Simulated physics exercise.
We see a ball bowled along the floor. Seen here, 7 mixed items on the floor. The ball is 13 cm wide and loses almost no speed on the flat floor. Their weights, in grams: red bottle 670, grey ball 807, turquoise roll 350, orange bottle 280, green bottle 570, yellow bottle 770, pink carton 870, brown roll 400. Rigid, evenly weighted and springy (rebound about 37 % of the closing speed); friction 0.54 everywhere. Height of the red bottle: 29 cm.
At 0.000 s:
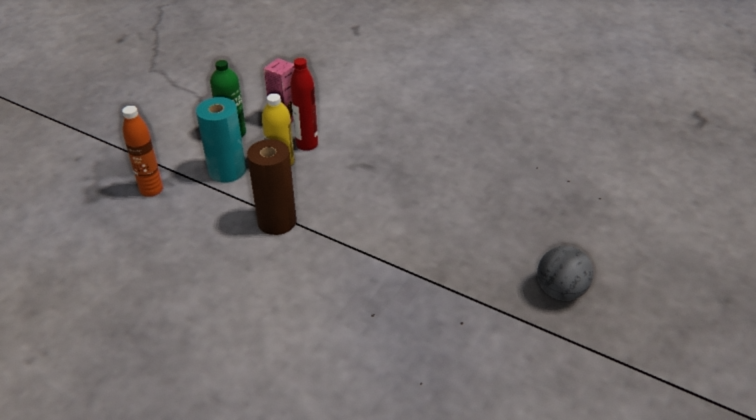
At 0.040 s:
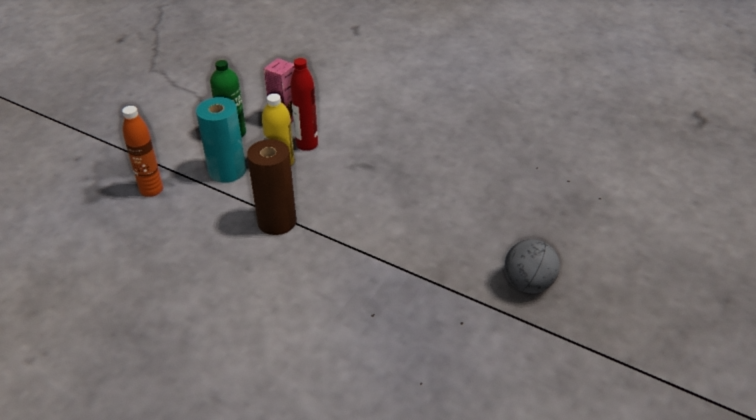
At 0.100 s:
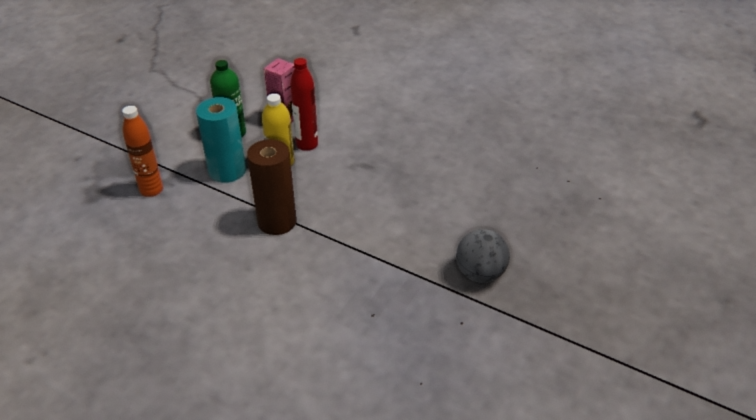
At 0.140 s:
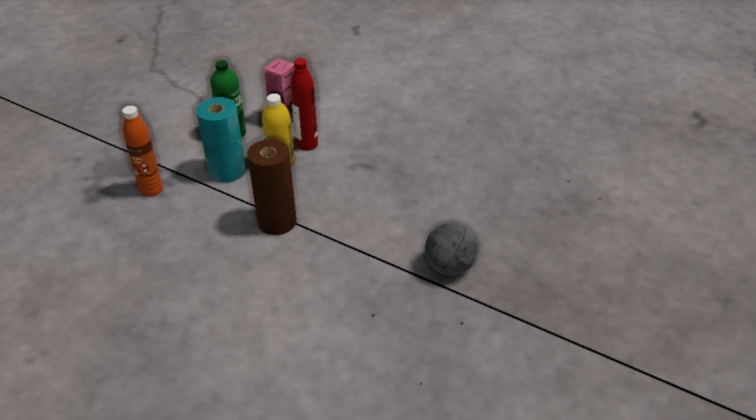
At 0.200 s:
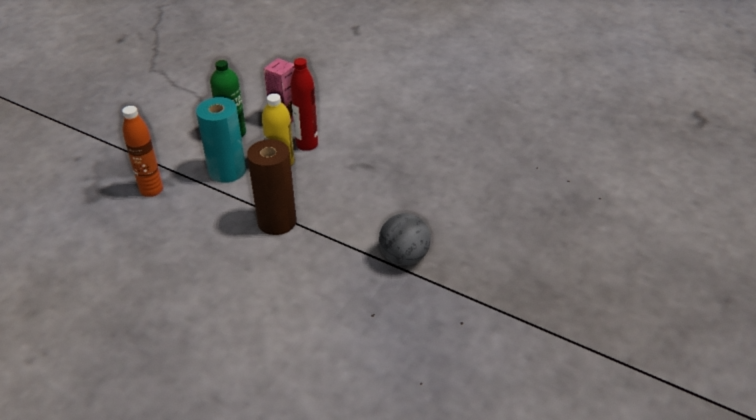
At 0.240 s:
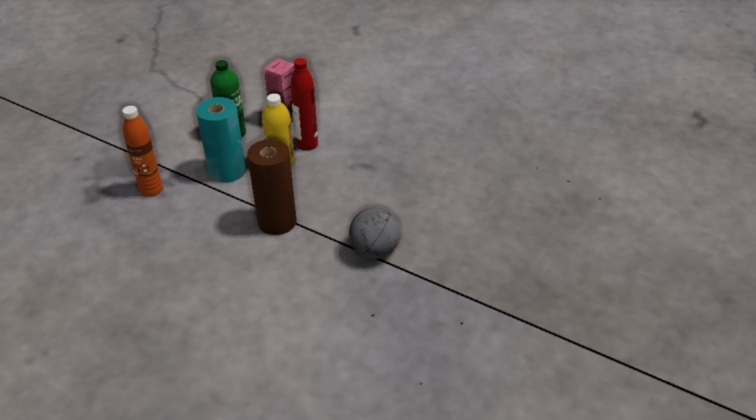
A cluster of bottles, rolls and a pink carton stood still on a grey floor while a grey ball rolled steadily leftward from the right, drawing close to the brown roll.
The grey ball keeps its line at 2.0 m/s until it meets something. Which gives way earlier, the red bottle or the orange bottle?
Of the two named, the second: The orange bottle.
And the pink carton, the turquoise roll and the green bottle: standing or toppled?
The pink carton keeps standing; the turquoise roll is still upright; the green bottle stays upright.
After 0.54 s, ball has run 85 cm; grey ball near (234, 218); brown roll 27° off upright; turquoise roll 7° off upright.
After 0.94 s, ball has run 121 cm; grey ball near (96, 216); orange bottle on its side near (86, 178); brown roll on its side; turquoise roll moved 2 cm.
After 1.44 s, ball has run 165 cm; orange bottle on its side near (84, 179); brown roll on its side; turquoise roll moved 2 cm.
After 2.14 s, orange bottle on its side near (85, 176); brown roll on its side; turquoise roll moved 2 cm.
In the end (2.6 s), toppled on the floor, orange bottle and brown roll; the other 5 under 8 cm from the start. At the end, from the last picture's camera, red bottle near (304, 105), orange bottle near (85, 176). Red bottle was never lost; orange bottle went at 0.82 s.
